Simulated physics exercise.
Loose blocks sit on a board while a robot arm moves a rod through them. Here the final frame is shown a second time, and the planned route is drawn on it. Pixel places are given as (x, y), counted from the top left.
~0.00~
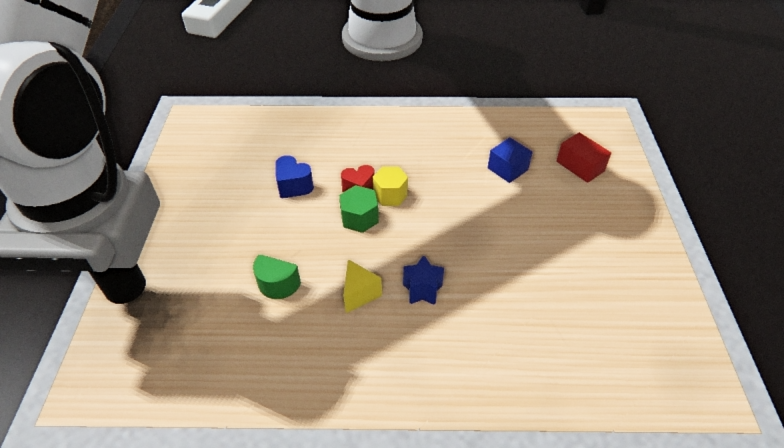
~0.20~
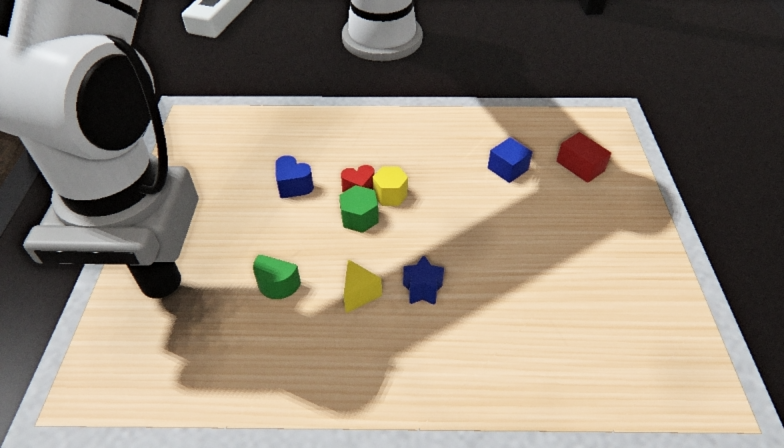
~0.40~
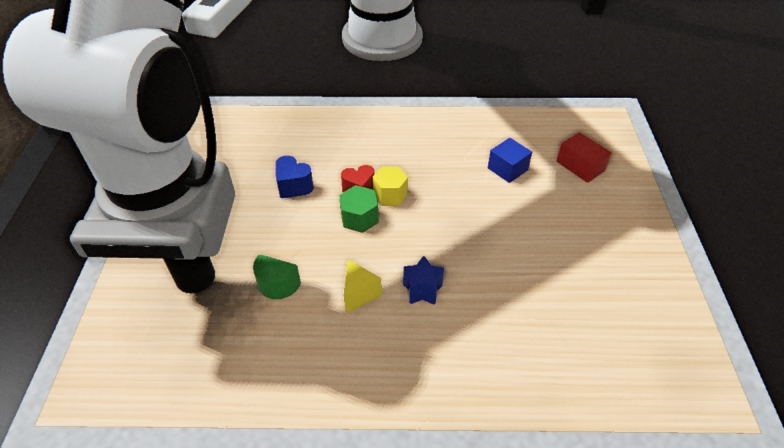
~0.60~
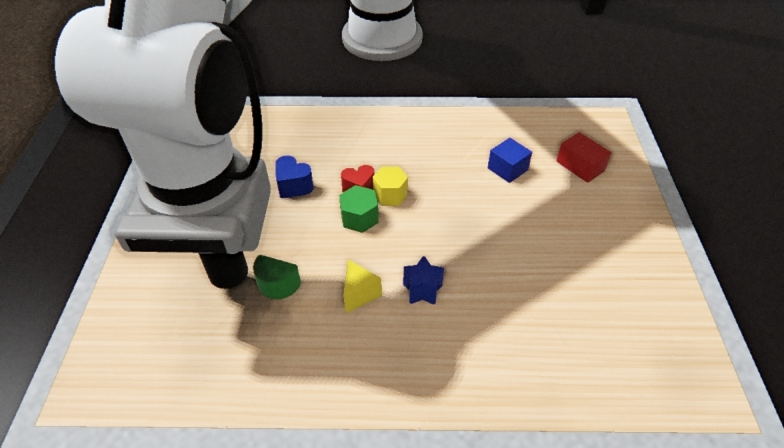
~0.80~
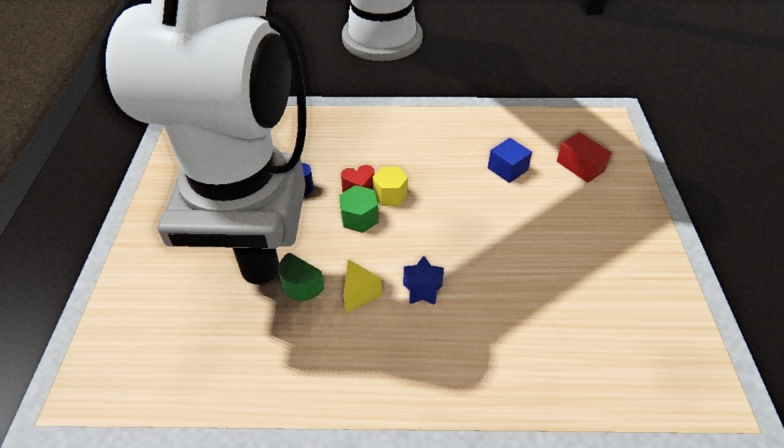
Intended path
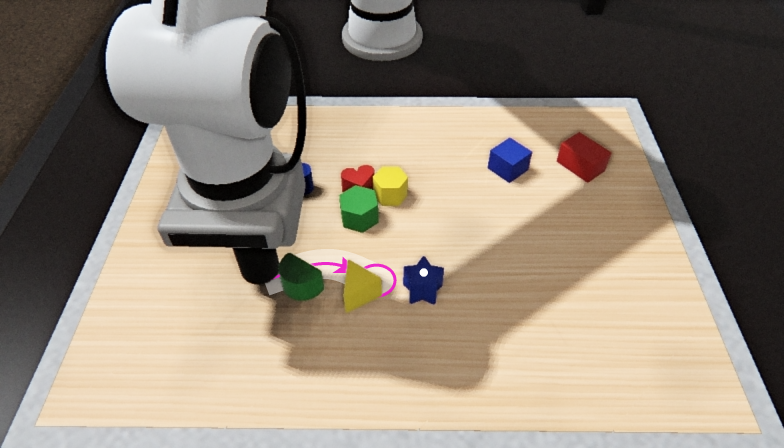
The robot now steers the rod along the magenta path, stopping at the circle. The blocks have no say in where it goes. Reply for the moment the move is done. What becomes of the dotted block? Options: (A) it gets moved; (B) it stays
B
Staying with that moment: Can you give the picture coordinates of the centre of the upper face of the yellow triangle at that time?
The middle of its upper face will lie at (398, 312).
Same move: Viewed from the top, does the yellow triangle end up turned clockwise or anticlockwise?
Twists clockwise.
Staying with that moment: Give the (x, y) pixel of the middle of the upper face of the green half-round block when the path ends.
The middle of its upper face will lie at (385, 292).
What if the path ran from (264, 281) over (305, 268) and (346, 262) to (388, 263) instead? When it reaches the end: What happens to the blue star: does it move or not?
Answer: Unmoved.
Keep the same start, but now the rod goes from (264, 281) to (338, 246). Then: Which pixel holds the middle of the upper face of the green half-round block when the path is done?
At the end it should sit near (328, 263).
The drawn path runs from (264, 281) through (303, 267) and (341, 266) to (376, 280); the dot is on the blue star.
What follows on the original path. One third of the way, rod (301, 256); green half-round block (327, 268), turned 55° clockwise.
Two thirds of the way, rod (341, 254); green half-round block (355, 274), turned 100° clockwise; yellow triangle (376, 286), turned 45° clockwise.
At the end, rod (376, 269); green half-round block (385, 292), turned 130° clockwise; yellow triangle (398, 312), turned 70° clockwise; blue star not moved.
